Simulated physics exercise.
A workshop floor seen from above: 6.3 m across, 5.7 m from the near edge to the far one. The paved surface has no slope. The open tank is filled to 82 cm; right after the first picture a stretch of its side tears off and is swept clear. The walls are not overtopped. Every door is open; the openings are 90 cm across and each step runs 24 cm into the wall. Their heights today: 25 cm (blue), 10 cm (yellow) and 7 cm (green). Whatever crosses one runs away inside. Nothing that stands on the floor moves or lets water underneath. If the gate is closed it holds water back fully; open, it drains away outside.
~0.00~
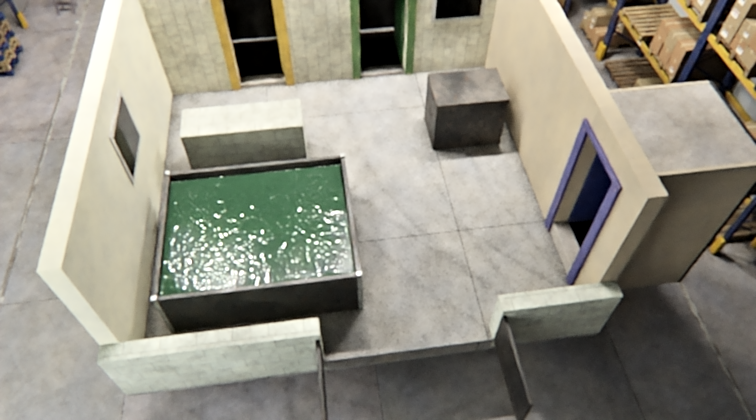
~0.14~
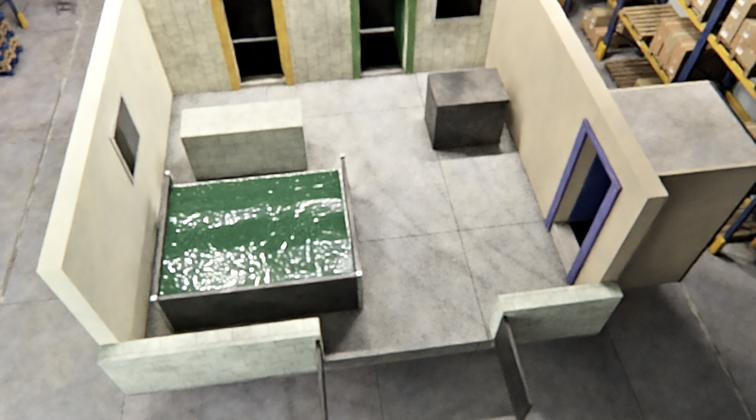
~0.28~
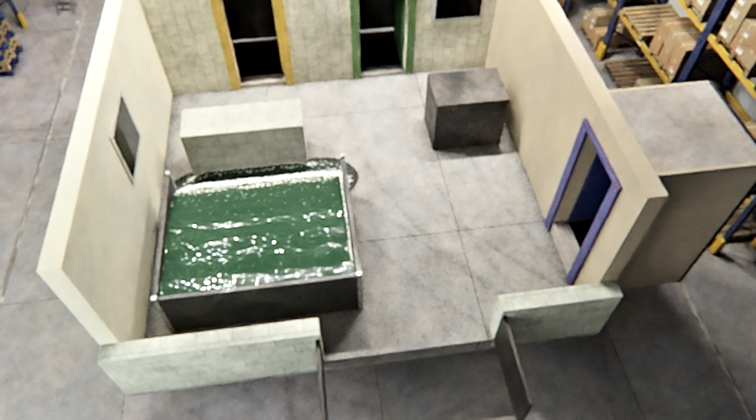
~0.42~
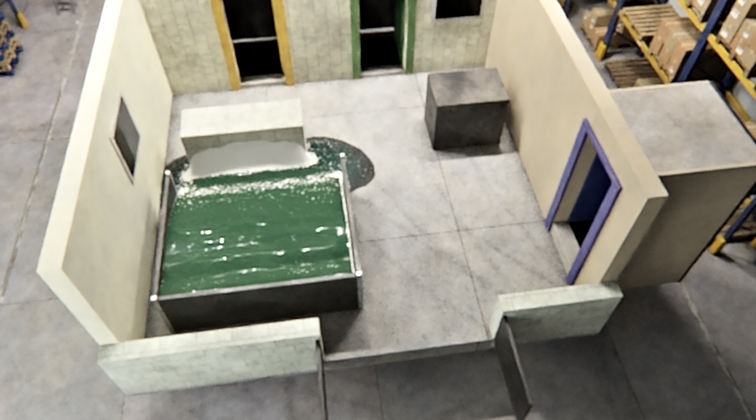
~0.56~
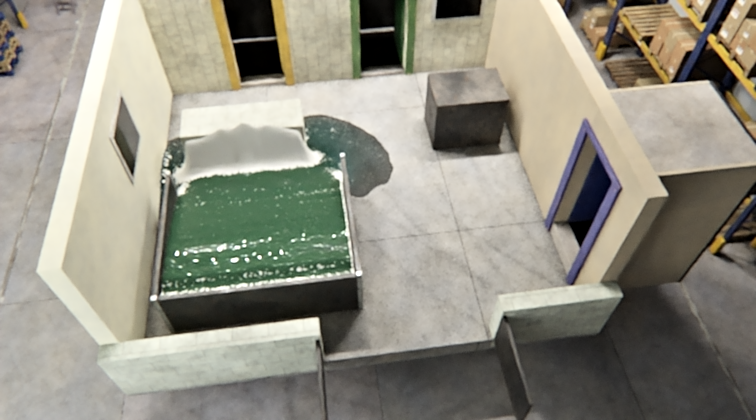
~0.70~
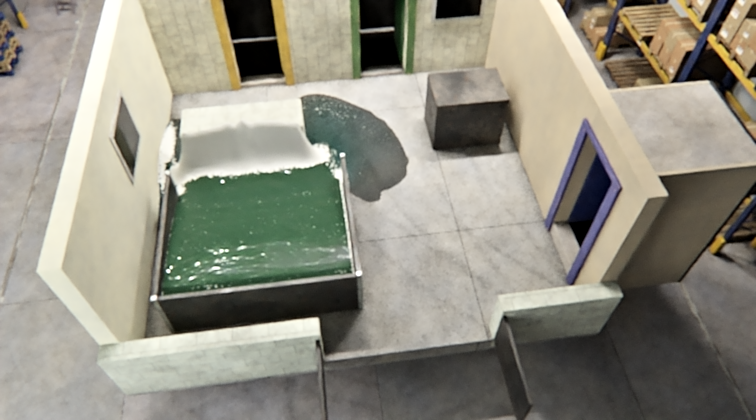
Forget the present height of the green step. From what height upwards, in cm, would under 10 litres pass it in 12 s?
Close to 25 cm is just enough.
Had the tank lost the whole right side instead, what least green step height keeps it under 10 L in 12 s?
Then roughly 12.0 cm.
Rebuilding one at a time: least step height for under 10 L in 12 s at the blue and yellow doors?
About 13.5 cm at blue and 19 cm at yellow.
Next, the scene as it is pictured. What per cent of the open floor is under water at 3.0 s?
Near 70 per cent is wet.
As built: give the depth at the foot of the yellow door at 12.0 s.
About 15.0 cm.
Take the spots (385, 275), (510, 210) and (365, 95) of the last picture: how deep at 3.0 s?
Roughly 0, 2 and 9 cm, in turn.
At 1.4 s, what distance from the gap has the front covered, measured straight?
Some 4.2 m out.
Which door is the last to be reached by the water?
It is the blue one.
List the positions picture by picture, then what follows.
Still water, 82 cm deep, in the open tank at (258, 224); the green door at (383, 34) is dry, in the first picture.
The front is at a hidden place, 0.3 m from the gap on the far side; 0.7 m2 of floor is wet, 82 cm left at the back, in the second picture.
The front is at a hidden place, 0.8 m from the gap on the far side; 1.8 m2 of floor is wet, 82 cm left at the back, in the third picture.
Water pours out on the far side and has run 1.3 m, to (310, 142); about 21 cm deep outside, 80 cm at the back, in the fourth picture.
The gap is on the far side, the front 1.9 m out at (308, 119); the back of the open tank holds 71 cm, in the fifth picture.
Water pours out on the far side and has run 2.5 m, to (306, 98); about 7 cm deep outside, 69 cm at the back; the green door at (383, 34), 3.8 m from the gap, is still 1.1 m from the nearest water, in the sixth picture.
After 1.4 s water covers 40 % of the floor, deepest (61 cm) near (216, 184); 20 cm at the green door, 9 litres in over its 7 cm step.
After 3.0 s water covers 70 % of the floor, deepest (34 cm) near (478, 71); 23 cm at the green door, 152 litres in over its 7 cm step.
After 12.0 s water covers 100 % of the floor, deepest (16 cm) near (172, 105); 14 cm at the green door, 487 litres in over its 7 cm step.
At the green door as built, the water arrived by 1.1 s and peaked near 24 cm at 2.6 s.
Run again over the same 12 s with other heights there, 22 litres in over 22.5 cm, 0 litres over 30.5 cm. The limit of 10 litres is kept from about 25 cm up.
